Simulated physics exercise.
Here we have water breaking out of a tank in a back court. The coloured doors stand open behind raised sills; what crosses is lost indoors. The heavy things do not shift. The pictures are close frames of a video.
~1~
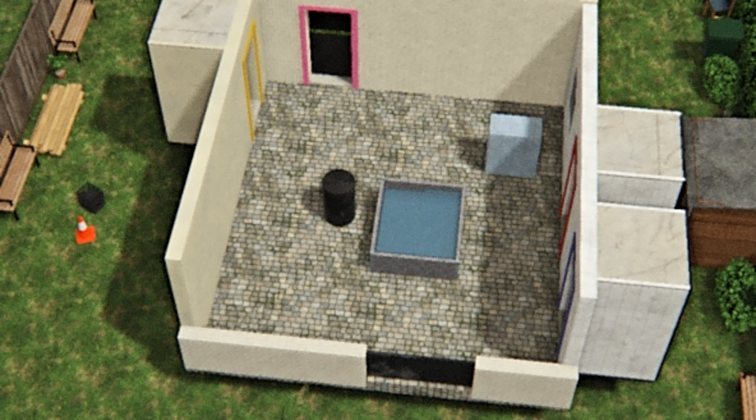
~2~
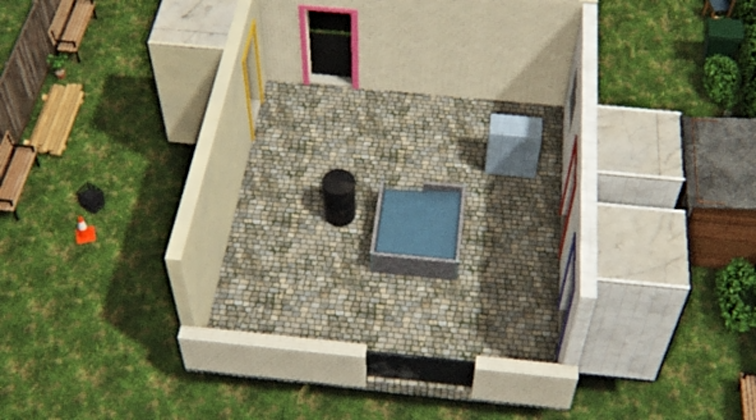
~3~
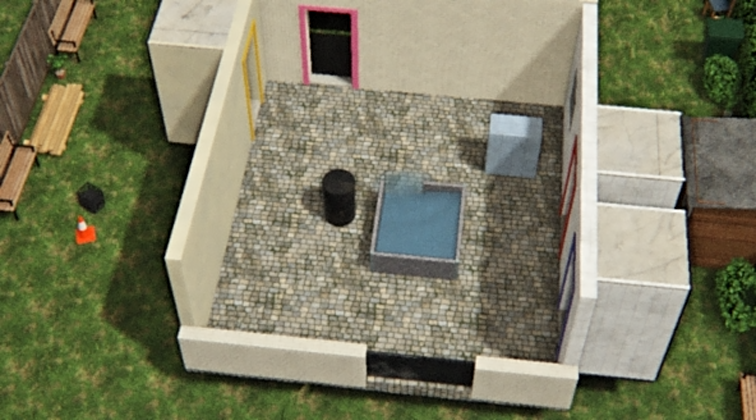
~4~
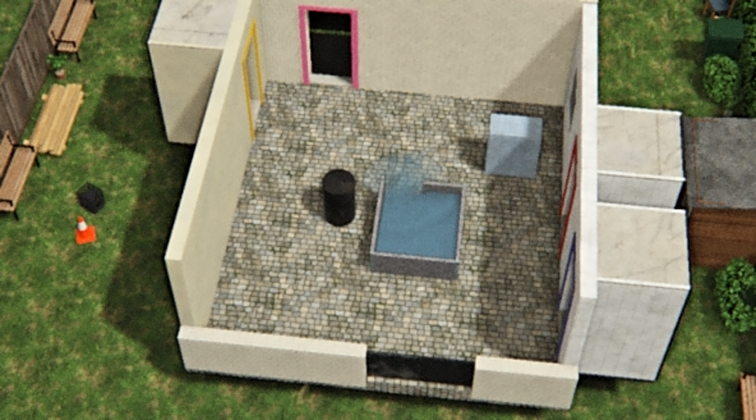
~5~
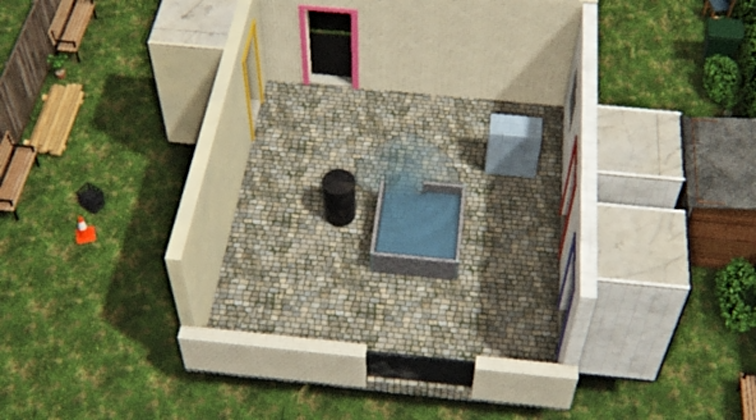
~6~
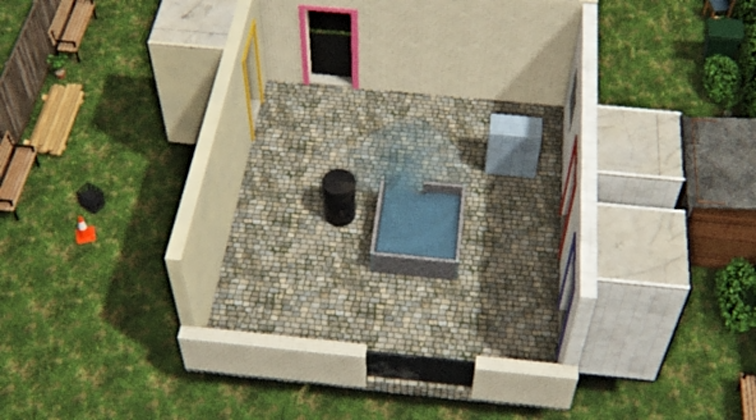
At first, a square tank of blue water sits whole and still on the paving of a walled court, beside a black barrel. A gap then appears in its far side, and water pours out, spreading across the stones toward the back wall in a widening, pale, fan-shaped sheet.
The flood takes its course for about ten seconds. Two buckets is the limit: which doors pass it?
In the end: The yellow door admits no more than that; the red door admits no more than that; the pink door lets in a lot; the blue door admits no more than that.
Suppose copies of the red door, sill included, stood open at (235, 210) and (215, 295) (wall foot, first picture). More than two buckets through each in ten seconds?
One after the other: Keeps below it, stays under.
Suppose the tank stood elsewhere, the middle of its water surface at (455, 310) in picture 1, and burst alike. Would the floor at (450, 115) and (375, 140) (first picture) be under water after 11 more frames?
In that order: Under water, flooded.
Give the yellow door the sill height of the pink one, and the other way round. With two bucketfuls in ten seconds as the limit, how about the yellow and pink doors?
My reading: Yellow door takes more, pink door takes less.
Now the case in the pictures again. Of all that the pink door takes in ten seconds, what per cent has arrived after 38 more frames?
Near 85 in a hundred.
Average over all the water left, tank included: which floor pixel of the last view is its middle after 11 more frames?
I would point to (414, 193).
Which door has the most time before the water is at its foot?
Last comes the blue-painted one.
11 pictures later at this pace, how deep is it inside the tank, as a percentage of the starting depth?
Near 56 in a hundred.
A moment on, water covers 20 % of the floor; the yellow door not reached, the red door not reached, the pink door not reached, the blue door not reached.
Next, water covers 25 % of the floor; the yellow door not reached, the red door not reached, the pink door under two buckets in, the blue door not reached.
Then, water covers 30 % of the floor; the yellow door wet at the sill, nothing in, the red door not reached, the pink door over two buckets in, the blue door not reached.
Later, water covers 50 % of the floor; the yellow door wet at the sill, nothing in, the red door wet at the sill, nothing in, the pink door over two buckets in, the blue door not reached.
In the end, water covers 80 % of the floor; the yellow door wet at the sill, nothing in, the red door wet at the sill, nothing in, the pink door over two buckets in, the blue door wet at the sill, nothing in.
